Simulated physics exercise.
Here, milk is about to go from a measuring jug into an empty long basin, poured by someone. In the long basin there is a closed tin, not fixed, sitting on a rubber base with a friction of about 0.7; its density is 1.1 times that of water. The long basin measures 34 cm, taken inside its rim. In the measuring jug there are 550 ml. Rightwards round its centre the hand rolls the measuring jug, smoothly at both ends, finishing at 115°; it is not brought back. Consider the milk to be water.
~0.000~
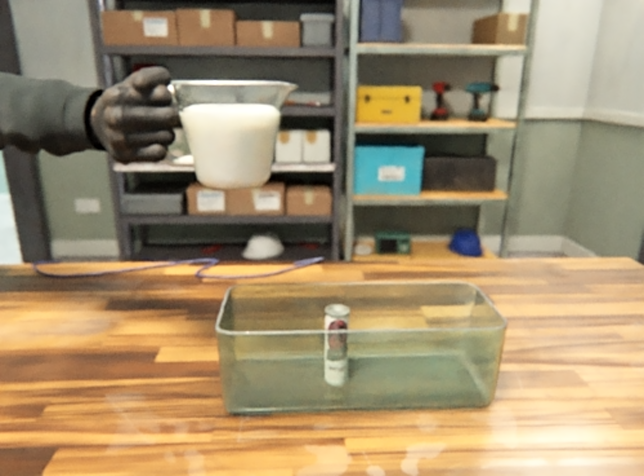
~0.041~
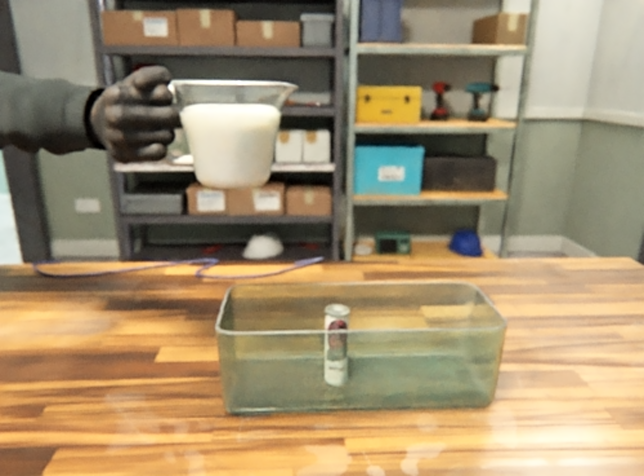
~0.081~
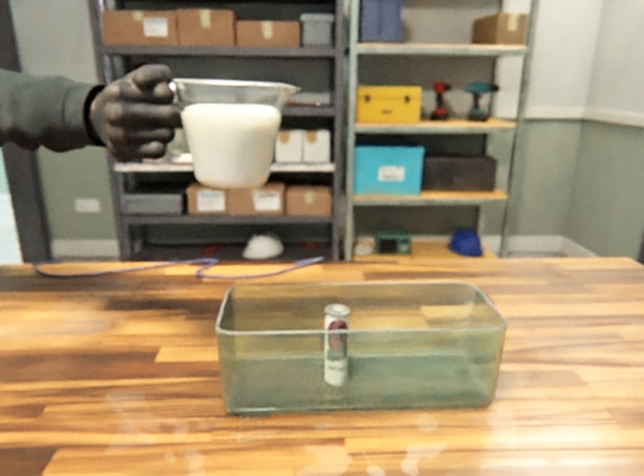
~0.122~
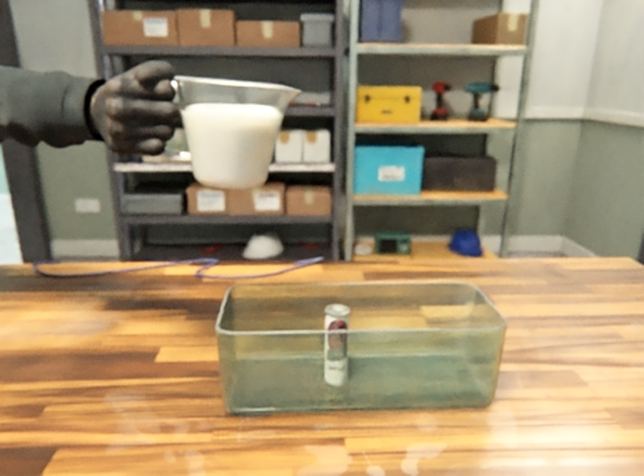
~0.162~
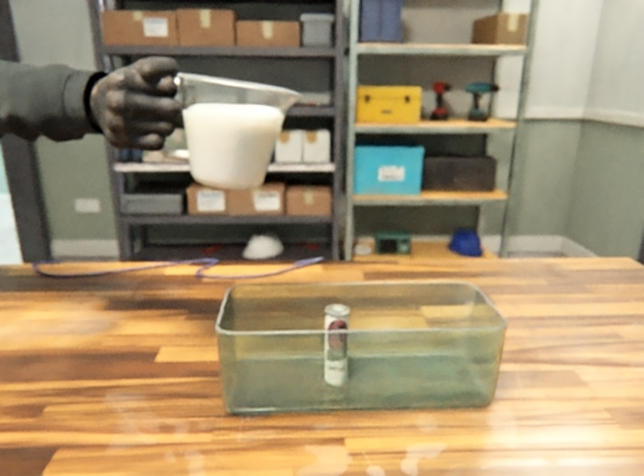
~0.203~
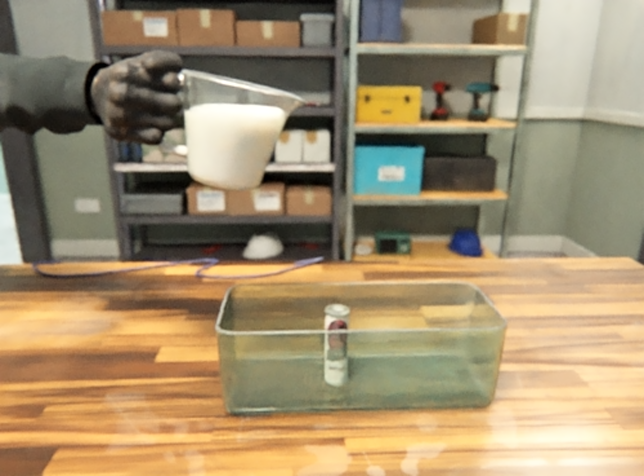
A gloved hand held a clear measuring jug of white liquid above a wooden table, left of a long glass basin with a small tin inside, then slowly tilted the jug slightly to the right.
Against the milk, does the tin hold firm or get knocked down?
It holds firm.
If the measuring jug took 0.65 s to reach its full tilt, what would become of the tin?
Then the tin tumbles.
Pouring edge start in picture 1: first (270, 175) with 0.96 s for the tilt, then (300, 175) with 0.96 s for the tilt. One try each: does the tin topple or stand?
Try 1: Still standing; try 2: Tipped over.
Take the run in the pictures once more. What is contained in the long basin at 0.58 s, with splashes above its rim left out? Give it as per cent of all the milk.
2 %, give or take.
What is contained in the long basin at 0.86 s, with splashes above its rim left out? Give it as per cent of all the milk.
Some 68 per cent.
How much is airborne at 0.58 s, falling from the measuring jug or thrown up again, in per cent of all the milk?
Near 30 per cent at that moment.
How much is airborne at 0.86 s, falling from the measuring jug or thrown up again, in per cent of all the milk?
Close to 26 per cent.
By 0.58 s the tilt is 76° and 69 per cent is still to pour; the tin stands where it began.
By 0.86 s the tilt is 112° and 7 per cent is still to pour; the tin stands where it began.
By 1.15 s the tilt is 115° and 0 per cent is still to pour; the tin leans 4°.
By 1.46 s the tilt is 115° and 0 per cent is still to pour; the tin stands where it began.
At rest the tin stands where it began.
